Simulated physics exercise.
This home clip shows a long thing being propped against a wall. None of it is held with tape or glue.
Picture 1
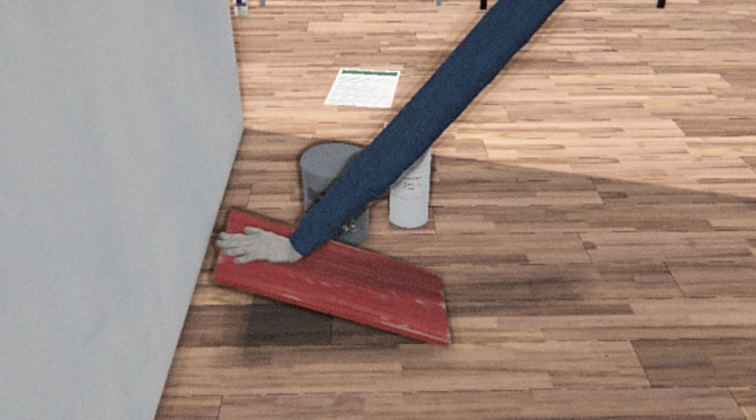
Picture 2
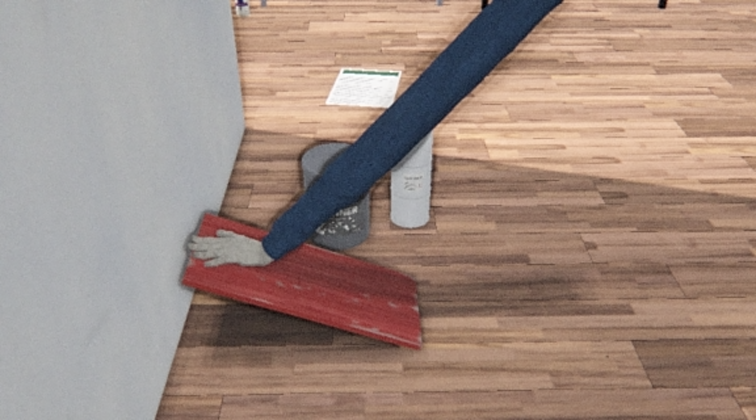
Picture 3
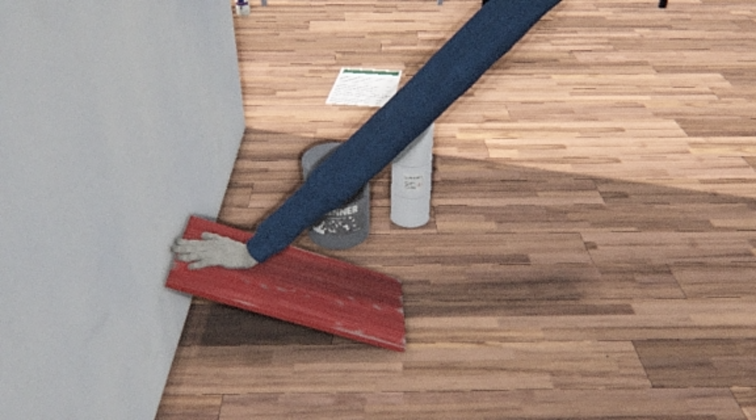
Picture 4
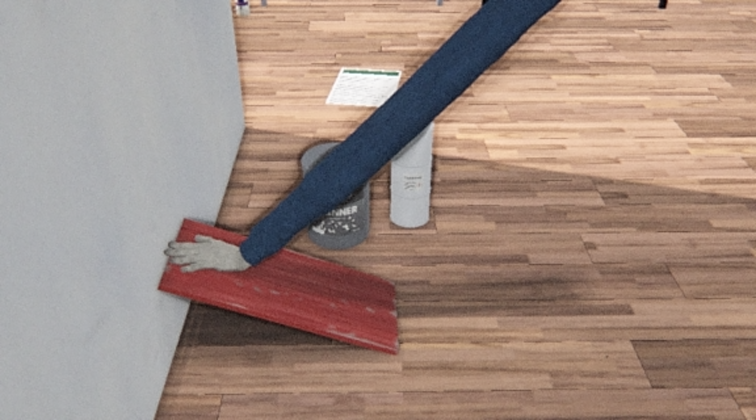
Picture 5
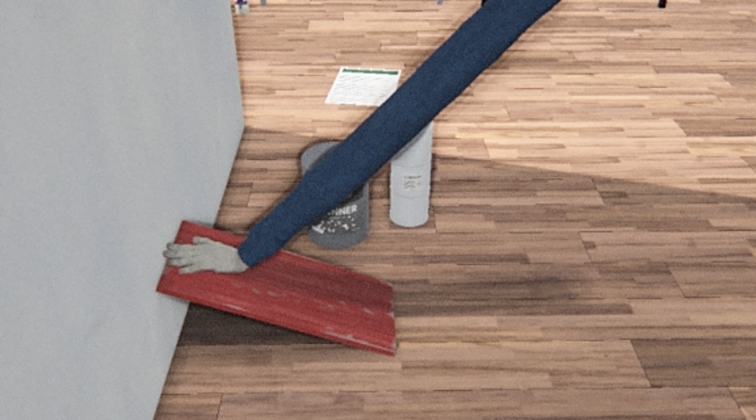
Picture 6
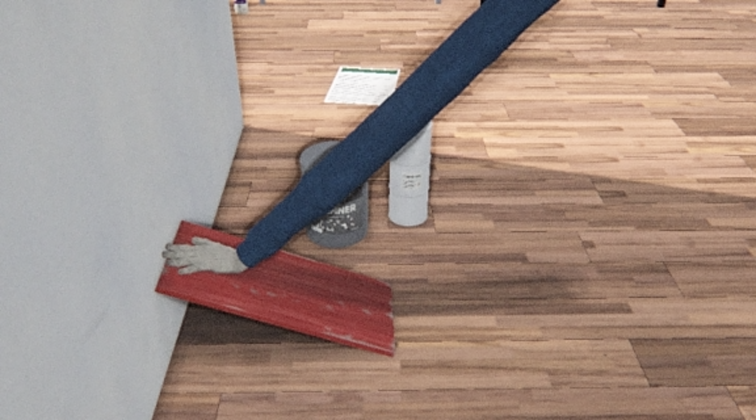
A gloved hand moves a red board left until it leans against the wall.
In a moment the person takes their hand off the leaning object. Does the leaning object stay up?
No, I expect it to move from where it was put.
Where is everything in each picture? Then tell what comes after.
In the first picture, not yet at the wall; red board (338, 277); grey pail (336, 197).
In the second picture, not yet at the wall; red board (310, 280); grey pail (337, 197).
In the third picture, not yet at the wall; red board (295, 283); grey pail (338, 196).
In the fourth picture, not yet at the wall; red board (288, 285); grey pail (337, 196).
In the fifth picture, leant on the wall, still held; red board (286, 287); grey pail (337, 196).
In the sixth picture, leant on the wall, still held; red board (285, 287); grey pail (336, 195).
Then, 0.30 s past the last view, red board sunk by 10° near (291, 302).
Then, 0.40 s past the last view, red board sunk by 22° near (296, 319).
Then, 0.70 s past the last view, red board resting near (296, 319).
Finally, moved from the start, red board; the other 2 still in place. Final places as the last picture's camera would see them, red board near (296, 319). The board slides down.
